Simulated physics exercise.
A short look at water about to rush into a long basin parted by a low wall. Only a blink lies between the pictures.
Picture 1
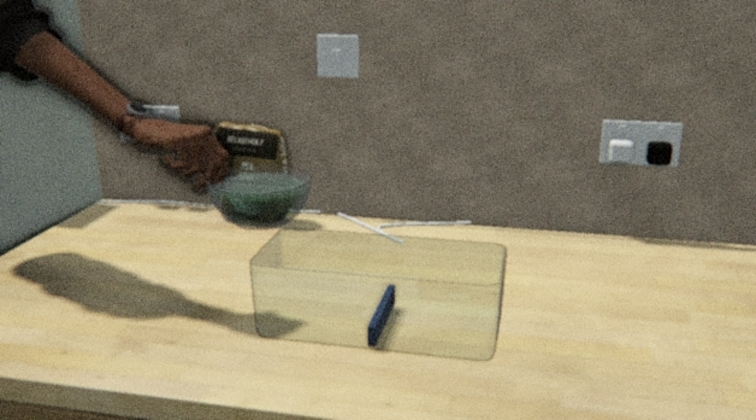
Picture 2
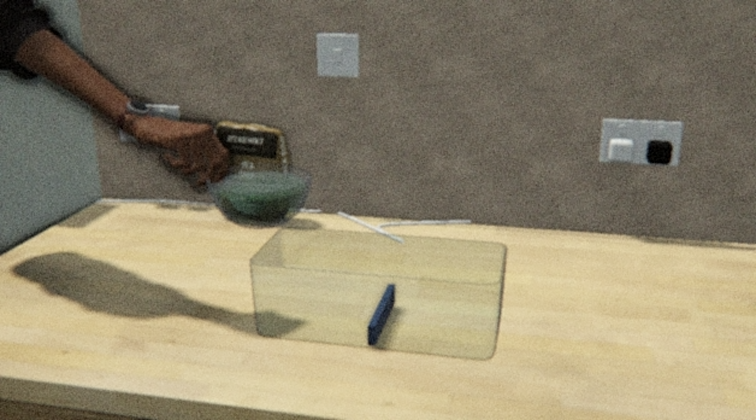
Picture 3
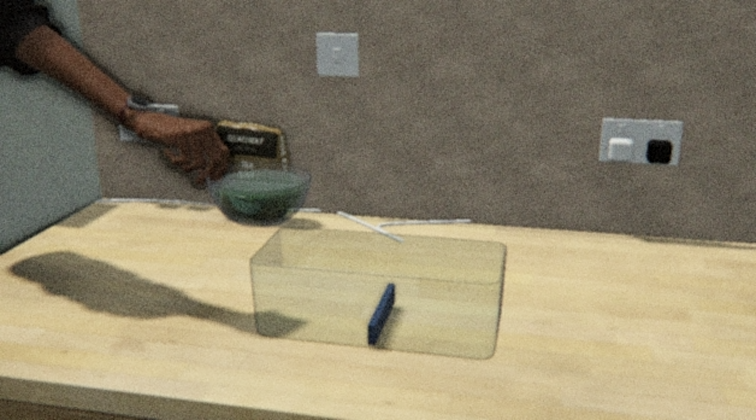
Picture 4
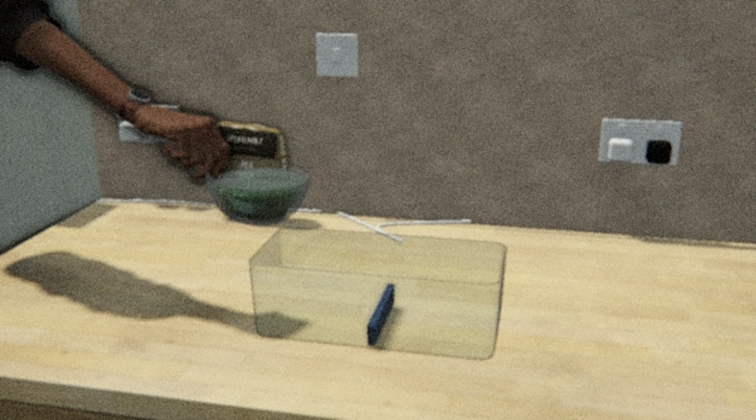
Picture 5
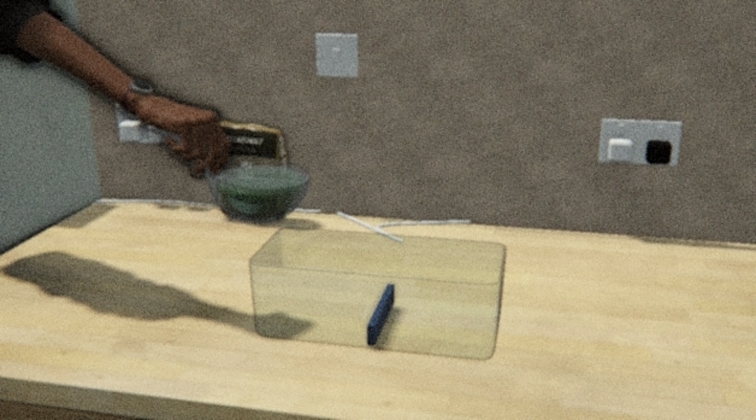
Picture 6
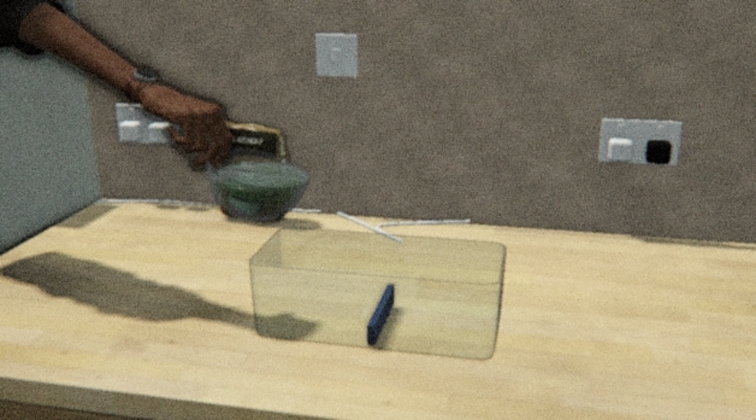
A hand slowly tilts a glass bowl of dark green water above a clear basin.
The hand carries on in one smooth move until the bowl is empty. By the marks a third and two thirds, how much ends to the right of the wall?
It comes to from a third to two thirds.
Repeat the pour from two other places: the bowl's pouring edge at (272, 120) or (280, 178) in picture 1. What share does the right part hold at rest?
Roughly 20 per cent, and 10 per cent.
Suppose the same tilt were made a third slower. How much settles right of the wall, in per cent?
About 35 per cent.
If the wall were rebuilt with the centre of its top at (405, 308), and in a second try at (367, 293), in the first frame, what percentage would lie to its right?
In turn 10 and 80 in a hundred.
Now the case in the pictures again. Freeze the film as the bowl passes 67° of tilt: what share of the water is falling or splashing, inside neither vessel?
Roughly 40 in a hundred.
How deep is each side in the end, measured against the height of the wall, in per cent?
Left: 30 %. Right: 40 %.
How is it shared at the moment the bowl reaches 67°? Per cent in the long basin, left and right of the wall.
Some 15 per cent left and 0 right.
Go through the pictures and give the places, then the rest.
In the first frame, it leans 0°; its right rim is at (308, 184); the water meets the walls at (217, 182) and (307, 188); the long basin's rim runs from (265, 246) to (504, 266); the wall's top is at (382, 306).
In the second frame, it leans 1°; its right rim is at (308, 183); the water meets the walls at (217, 181) and (307, 187).
In the third frame, it leans 2°; its right rim is at (308, 182); the water meets the walls at (216, 179) and (307, 185).
In the fourth frame, it leans 5°; its right rim is at (308, 183); the water meets the walls at (216, 177) and (306, 183).
In the fifth frame, it leans 8°; its right rim is at (307, 183); the water meets the walls at (217, 174) and (306, 181).
In the sixth frame, it leans 12°; its right rim is at (307, 183); the water meets the walls at (217, 171) and (308, 179).
A moment on, the bowl is tipped part way and 46 per cent is still to pour, 13 is left of the wall and 0 right of it.
Next, the bowl is tipped on its side and 2 per cent is still to pour, 35 is left of the wall and 51 right of it.
Then the bowl is tipped on its side and 0 per cent is still to pour, 45 is left of the wall and 54 right of it.
Later the bowl is tipped on its side and 0 per cent is still to pour, 44 is left of the wall and 55 right of it.
In the end 44 per cent lies left of the wall, 55 right of it and 1 outside.
